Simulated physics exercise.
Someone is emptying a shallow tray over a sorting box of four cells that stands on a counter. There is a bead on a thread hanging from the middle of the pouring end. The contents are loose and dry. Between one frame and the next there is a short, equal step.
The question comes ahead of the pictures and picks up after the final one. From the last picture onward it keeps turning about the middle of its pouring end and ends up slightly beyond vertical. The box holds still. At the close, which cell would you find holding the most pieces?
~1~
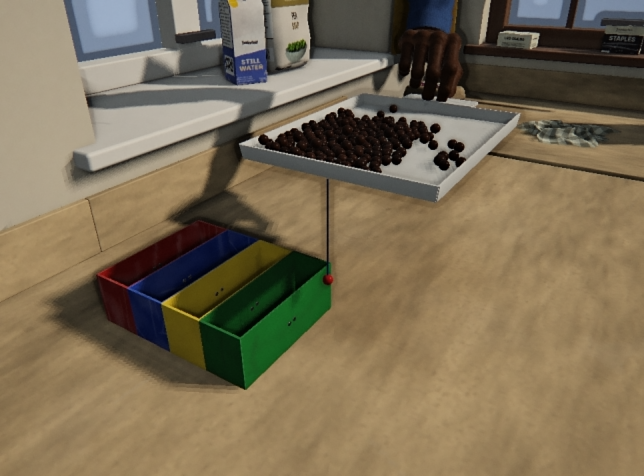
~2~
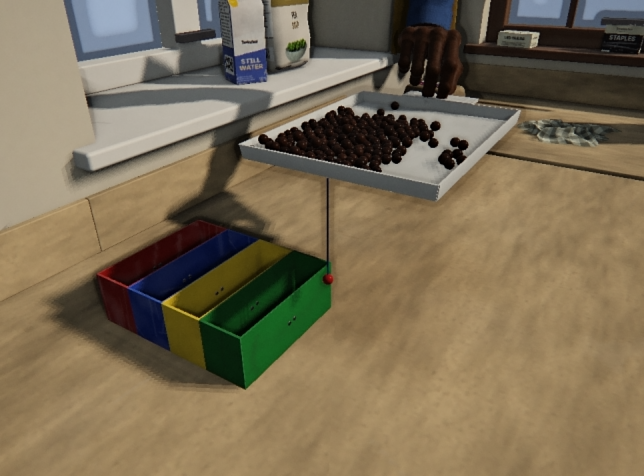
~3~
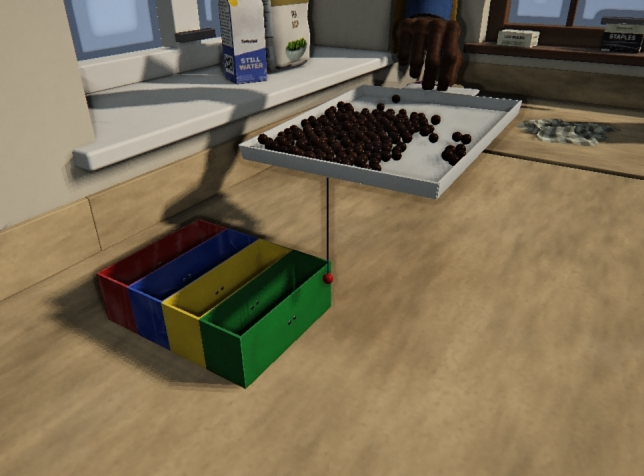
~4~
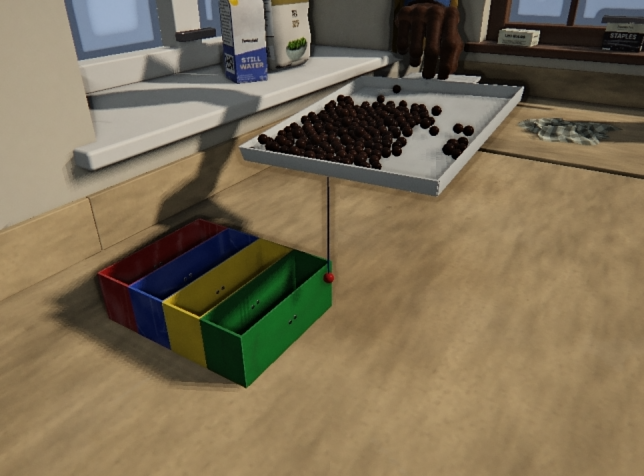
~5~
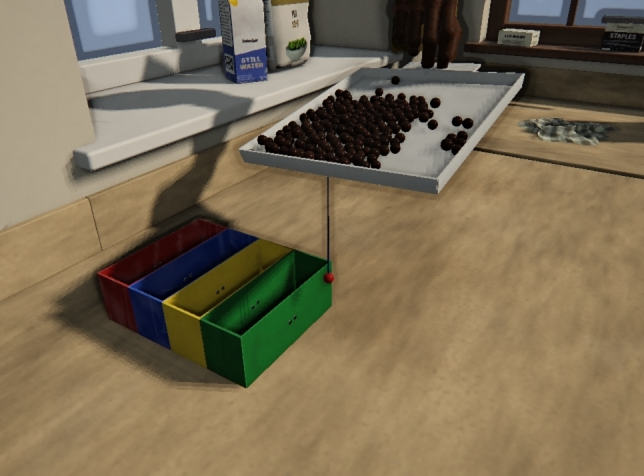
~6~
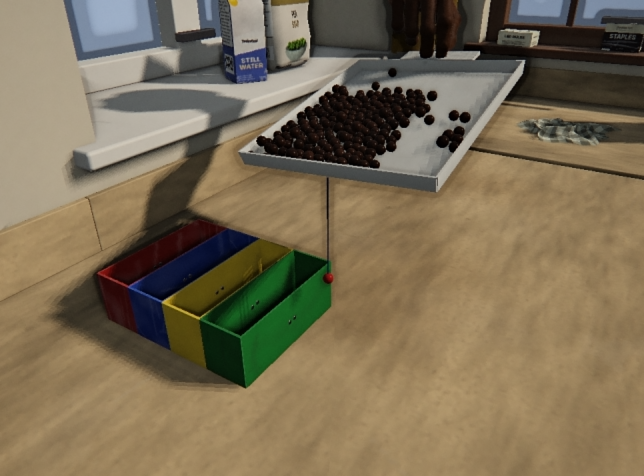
You would find the most in the yellow cell.
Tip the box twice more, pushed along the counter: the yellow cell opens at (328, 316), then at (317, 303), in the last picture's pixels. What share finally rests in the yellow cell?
About 0% on the first try and 10% on the second.
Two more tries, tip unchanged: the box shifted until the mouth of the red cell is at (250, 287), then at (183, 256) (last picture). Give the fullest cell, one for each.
First try: The red one; second try: The cell in yellow.
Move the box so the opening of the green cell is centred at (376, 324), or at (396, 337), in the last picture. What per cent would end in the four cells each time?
It comes to about 80 per cent the first time and about 60 per cent the second.
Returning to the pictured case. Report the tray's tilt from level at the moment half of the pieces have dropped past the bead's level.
Angle: Close to 85°.
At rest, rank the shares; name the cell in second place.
The answer would be the green one.
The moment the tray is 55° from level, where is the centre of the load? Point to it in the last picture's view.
The middle of the pieces sits at roughly (309, 112).
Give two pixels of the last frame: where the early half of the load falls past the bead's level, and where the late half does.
Initially about (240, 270); subsequently about (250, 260).
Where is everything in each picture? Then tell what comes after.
In the first frame, corners of the pouring end (242, 144) and (438, 185), level; middle of the load (352, 139), chocolate balls; bead on its thread (328, 280); red cell (117, 300); blue cell (149, 315); yellow cell (184, 332); green cell (222, 350).
In the second frame, corners of the pouring end (242, 144) and (438, 184), level; middle of the load (352, 138).
In the third frame, corners of the pouring end (242, 144) and (437, 182), tipped barely, lowest at the left corner; middle of the load (352, 135).
In the fourth frame, corners of the pouring end (242, 146) and (437, 179), tipped a little, lowest at the left corner; middle of the load (352, 131).
In the fifth frame, corners of the pouring end (242, 148) and (437, 178), tipped a little, lowest at the left corner; middle of the load (351, 127).
In the sixth frame, corners of the pouring end (241, 151) and (435, 176), tipped a little, lowest at the left corner; middle of the load (349, 124), about a tenth on the move; red cell (117, 299); blue cell (149, 314); yellow cell (184, 330); green cell (223, 349).
Just after the last frame, tray tipped steeply; almost all on the tray; just a few in the green cell; just a few falling or outside the box.
A moment on, tray tipped right over; roughly a quarter on the tray; roughly a third in the yellow cell; roughly a quarter in the green cell; just a few in the blue cell; just a few in the red cell; roughly a quarter falling or outside the box.
Further on, tray tipped past a quarter turn; roughly half in the yellow cell; roughly a third in the green cell; just a few in the blue cell; just a few in the red cell; roughly a quarter falling or outside the box.
When it is over, tray tipped past a quarter turn; roughly half in the yellow cell; roughly a third in the green cell; just a few in the blue cell; just a few in the red cell; roughly a quarter outside the box.
